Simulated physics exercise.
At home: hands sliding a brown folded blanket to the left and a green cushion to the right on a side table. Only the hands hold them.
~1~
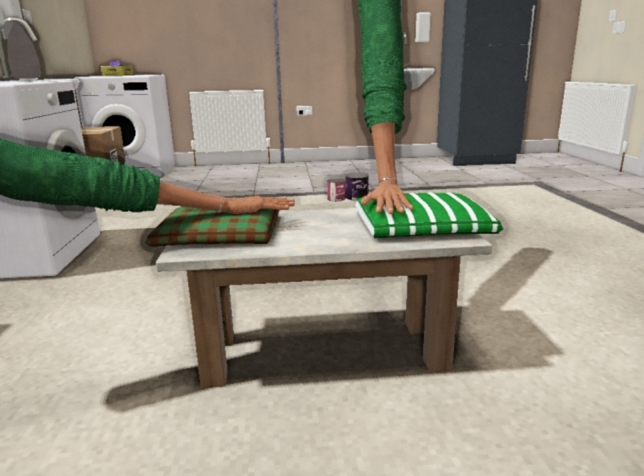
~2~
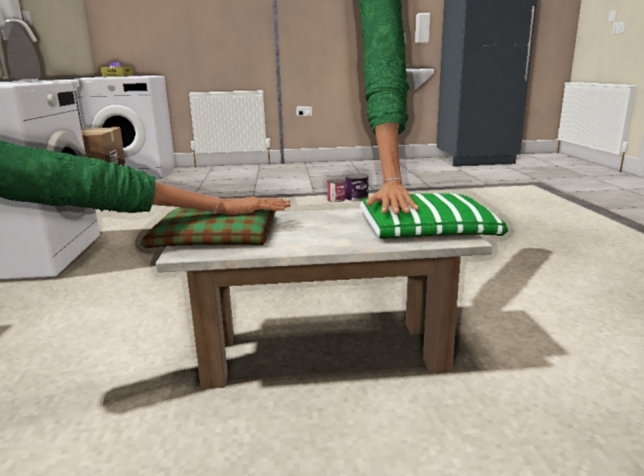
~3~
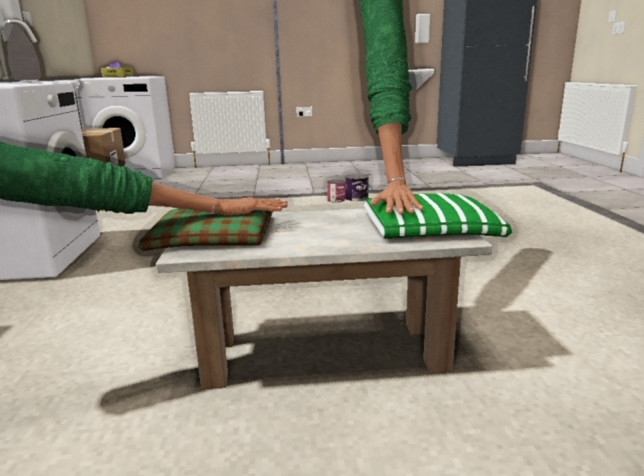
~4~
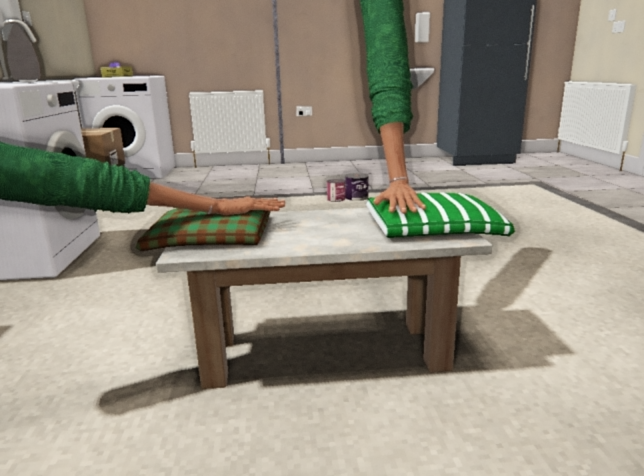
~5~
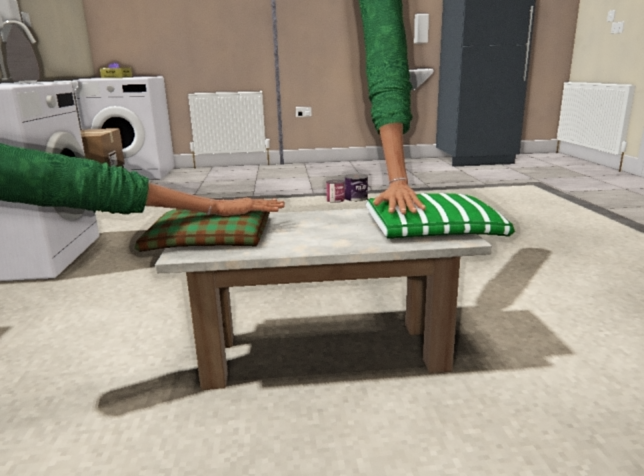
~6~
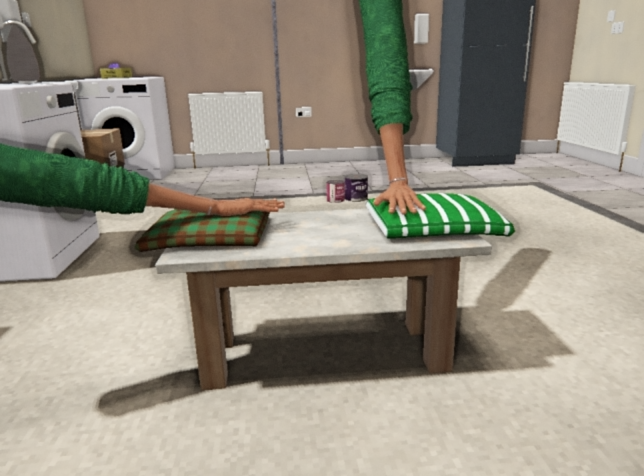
Two green-sleeved arms, one reaching in from the left and one from above, rest their hands on items on a low table in a laundry room, seen from the front. A green-and-brown checked folded cloth lies at the table's left, and a green-and-white striped cushion at its right, with white washing machines behind. The hands slide the cloth slightly left and the cushion slightly right, then barely move, while the camera stays still.
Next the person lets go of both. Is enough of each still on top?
The brown folded blanket remains on top; the green cushion holds its place.
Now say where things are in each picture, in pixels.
The first picture shows folded blanket tip (157, 233); cushion tip (489, 220).
The second picture shows folded blanket tip (153, 234); cushion tip (493, 222).
The third picture shows folded blanket tip (150, 236); cushion tip (497, 223).
The fourth picture shows folded blanket tip (148, 237); cushion tip (500, 222).
The fifth picture shows folded blanket tip (147, 237); cushion tip (500, 222).
The sixth picture shows folded blanket tip (147, 238), a small part past the edge; cushion tip (500, 223), a small part past the edge.
Then, 0.58 s past the final frame, folded blanket unmoved; cushion unmoved.
When it is over, folded blanket unmoved; cushion unmoved. The brown folded blanket holds its place and the green cushion stays up there.
